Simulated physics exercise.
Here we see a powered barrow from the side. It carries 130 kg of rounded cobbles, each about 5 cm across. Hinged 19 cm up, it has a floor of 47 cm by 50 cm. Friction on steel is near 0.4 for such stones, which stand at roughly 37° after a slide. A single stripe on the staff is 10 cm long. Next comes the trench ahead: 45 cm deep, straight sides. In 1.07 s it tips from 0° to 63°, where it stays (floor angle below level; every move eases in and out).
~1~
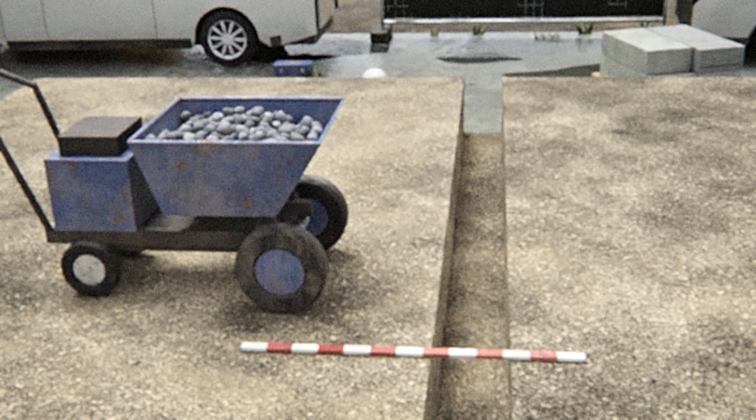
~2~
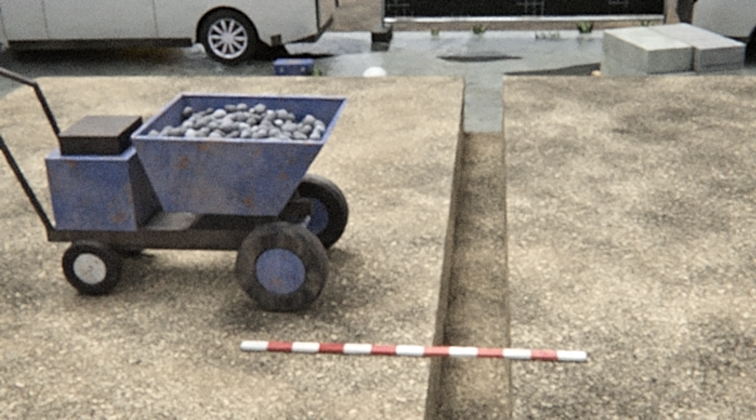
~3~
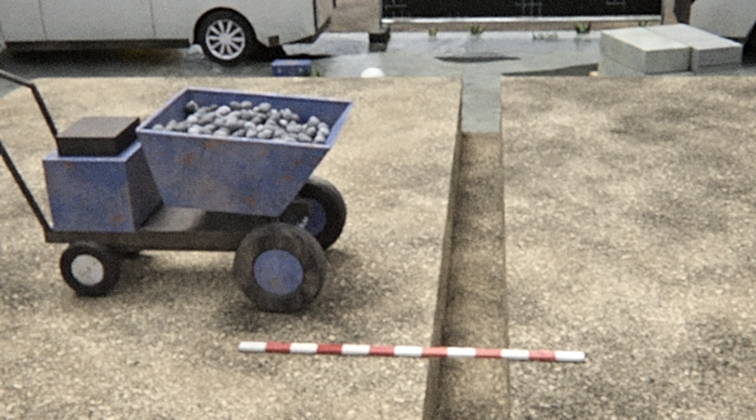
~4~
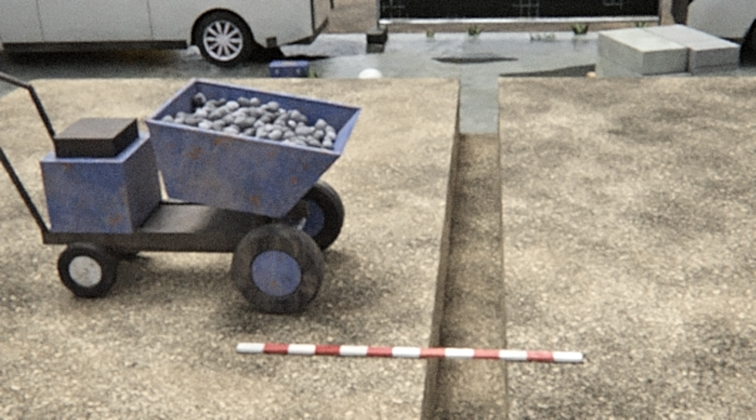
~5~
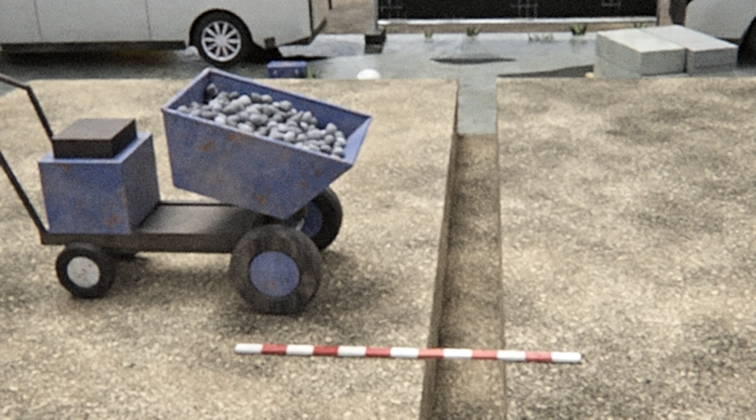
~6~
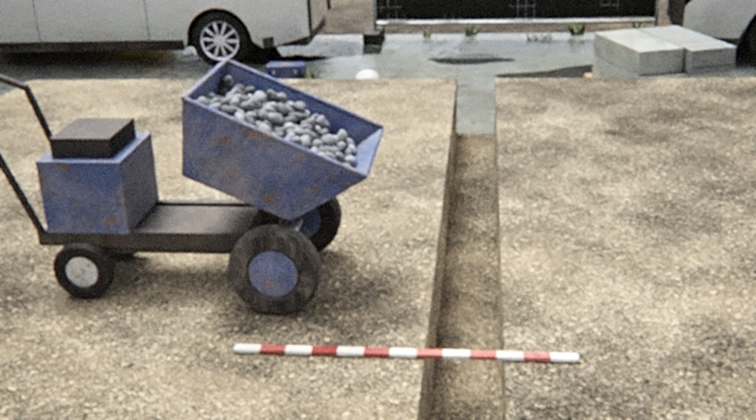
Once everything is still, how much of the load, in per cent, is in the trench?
About 61 per cent.
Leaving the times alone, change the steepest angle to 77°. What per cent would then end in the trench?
Then close to 100 per cent.
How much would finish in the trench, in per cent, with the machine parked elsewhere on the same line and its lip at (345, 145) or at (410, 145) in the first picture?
Roughly 50 percent for the first, and 10 percent for the second.
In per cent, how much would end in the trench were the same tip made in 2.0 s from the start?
With that timing, about 65 per cent.
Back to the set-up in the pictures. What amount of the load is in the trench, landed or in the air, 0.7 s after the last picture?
At that moment: Approx. 15 %.
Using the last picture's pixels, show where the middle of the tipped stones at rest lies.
Their centre sits close to (469, 360).
Then, 0.4 s after the last picture the floor is at 53°, 100 % in the tray; the foremost stones are at (399, 208).
Then, 0.7 s after the last picture the floor is at 63°, 84 % in the tray, 1 % short of the trench, 15 % in the trench; the foremost stones are at (495, 335).
Then, 1.1 s after the last picture the floor is at 63°, 60 % in the tray, 1 % short of the trench, 35 % in the trench, 4 % past the trench; the foremost stones are at (578, 276).
Then, 3.0 s after the last picture the floor is at 63°, 34 % in the tray, 1 % short of the trench, 61 % in the trench, 4 % past the trench; the foremost stones are at (645, 276).
